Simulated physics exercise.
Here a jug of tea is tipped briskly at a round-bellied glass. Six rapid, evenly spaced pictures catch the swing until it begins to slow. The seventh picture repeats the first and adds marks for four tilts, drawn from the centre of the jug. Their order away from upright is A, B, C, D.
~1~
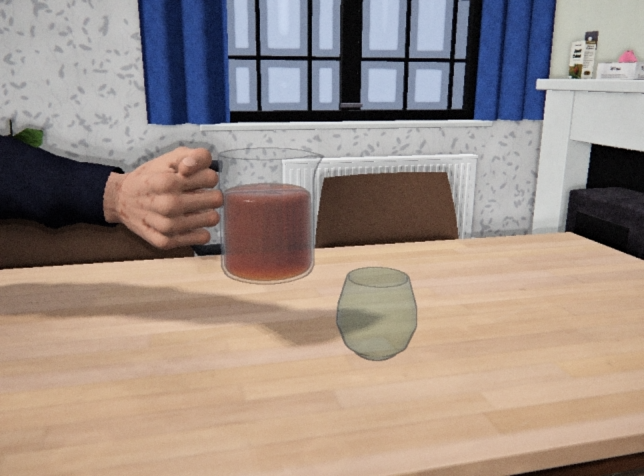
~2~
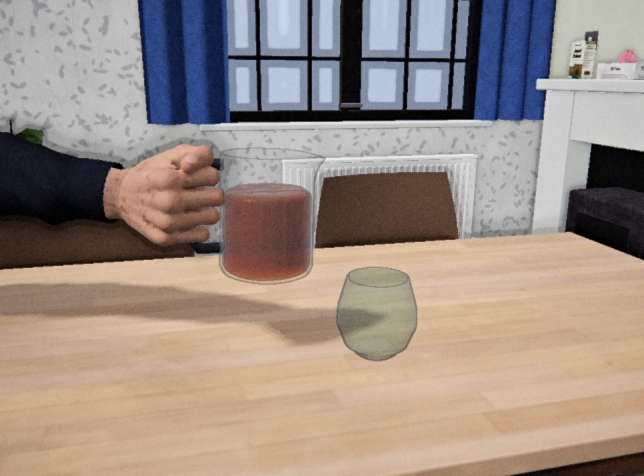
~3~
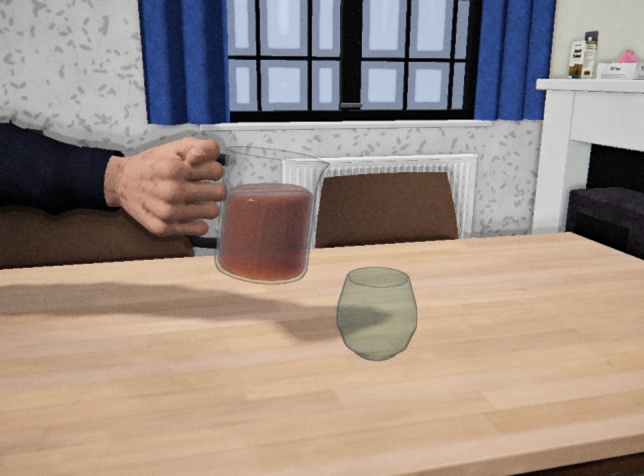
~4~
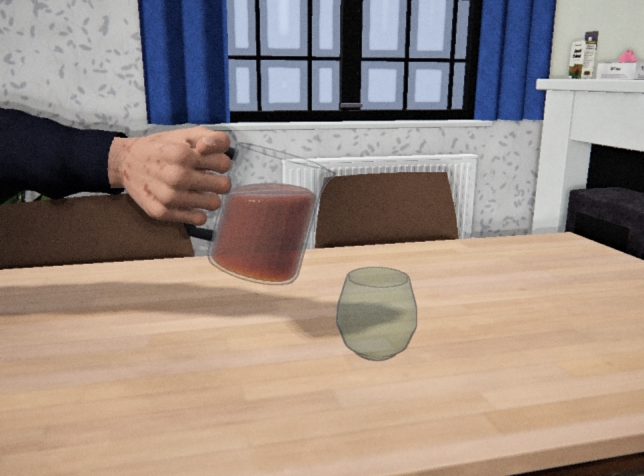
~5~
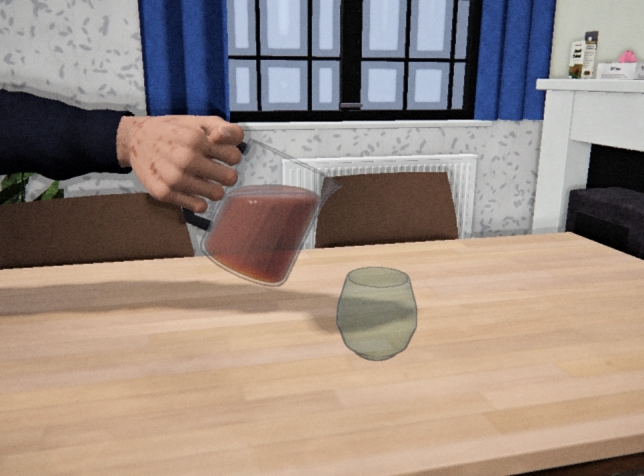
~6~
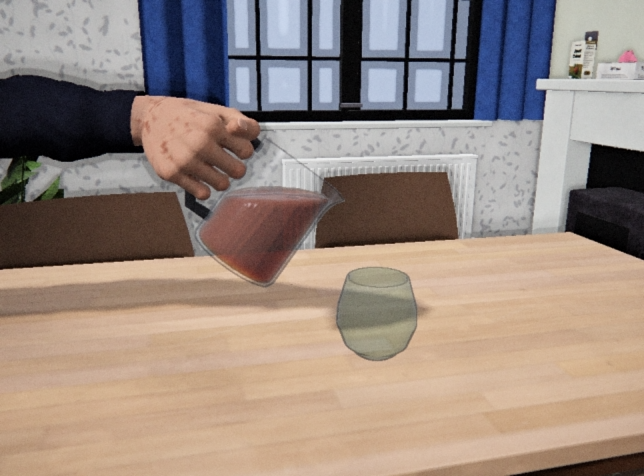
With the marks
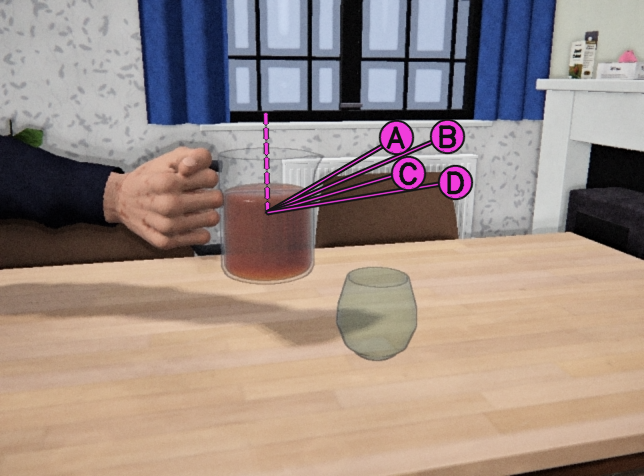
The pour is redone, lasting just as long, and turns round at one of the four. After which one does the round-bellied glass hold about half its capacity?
Choose B.
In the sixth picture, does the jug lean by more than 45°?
No.
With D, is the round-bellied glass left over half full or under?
Over.
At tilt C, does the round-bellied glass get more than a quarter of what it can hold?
Yes, clearly.
On the marked copy, A at (381, 146); B at (431, 142); C at (391, 176); D at (438, 184).
Choosing A, the round-bellied glass ends with about 32 % of what it can hold.
Choosing B, the round-bellied glass ends with about 49 % of what it can hold.
Choosing C, the round-bellied glass ends with about 64 % of what it can hold.
Choosing D, the round-bellied glass ends with about 79 % of what it can hold; 3 % of the tea is spilt.
